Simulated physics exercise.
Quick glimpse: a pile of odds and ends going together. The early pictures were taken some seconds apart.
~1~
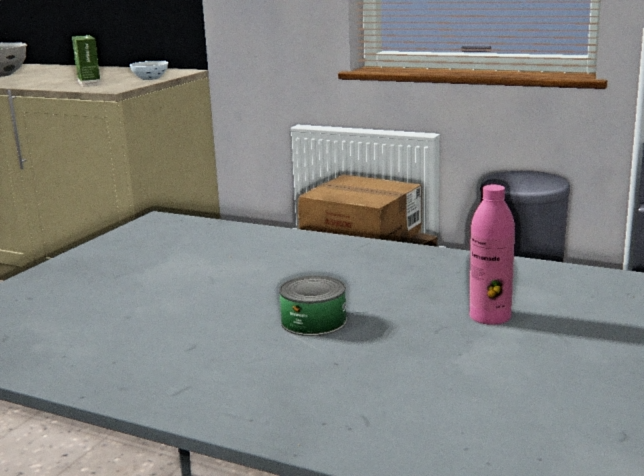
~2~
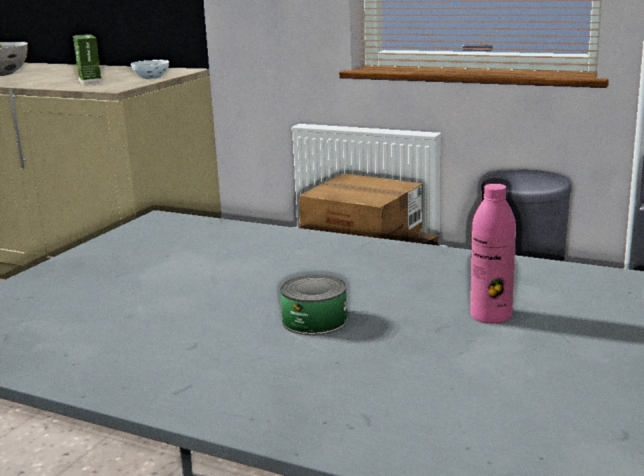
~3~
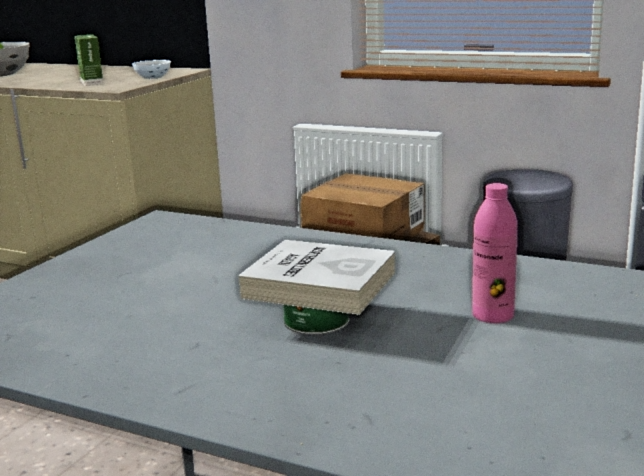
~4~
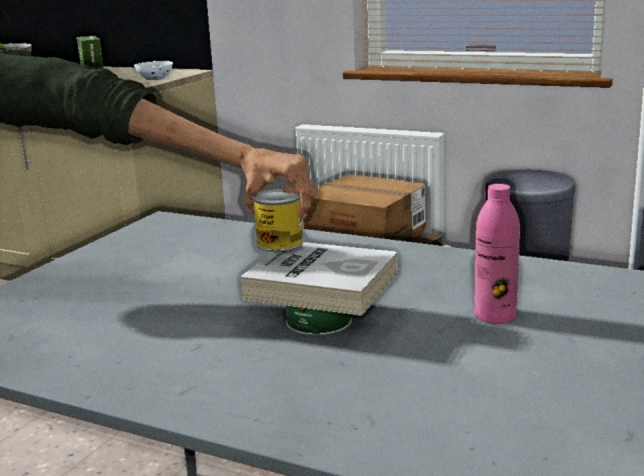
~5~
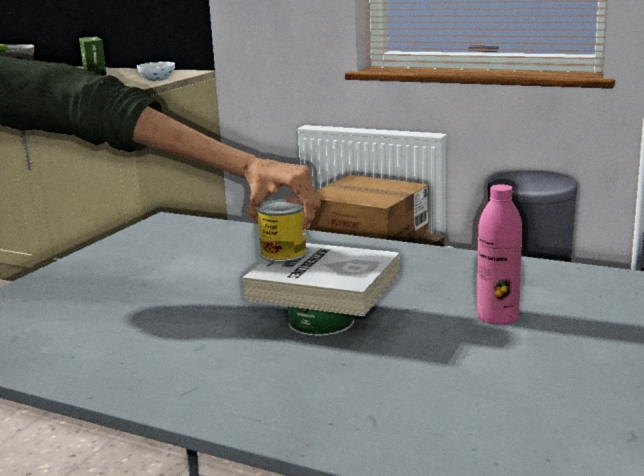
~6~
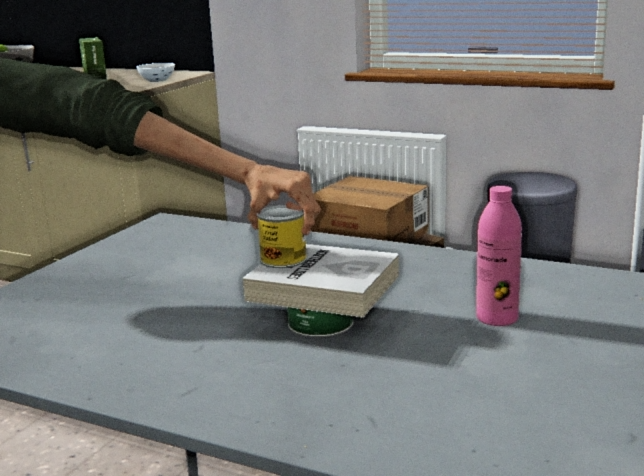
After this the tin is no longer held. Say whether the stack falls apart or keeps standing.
Stays together.
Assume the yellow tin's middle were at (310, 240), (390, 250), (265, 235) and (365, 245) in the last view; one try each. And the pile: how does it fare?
Outcomes in order: No collapse, a collapse, a collapse, no collapse.
Then, 0.20 s after the last picture, nothing has stirred.
Then, 0.50 s after the last picture, yellow tin resting near (282, 237).
At rest, all 4 in place. Seen from the same camera at the end, yellow tin near (282, 237). The pile holds.
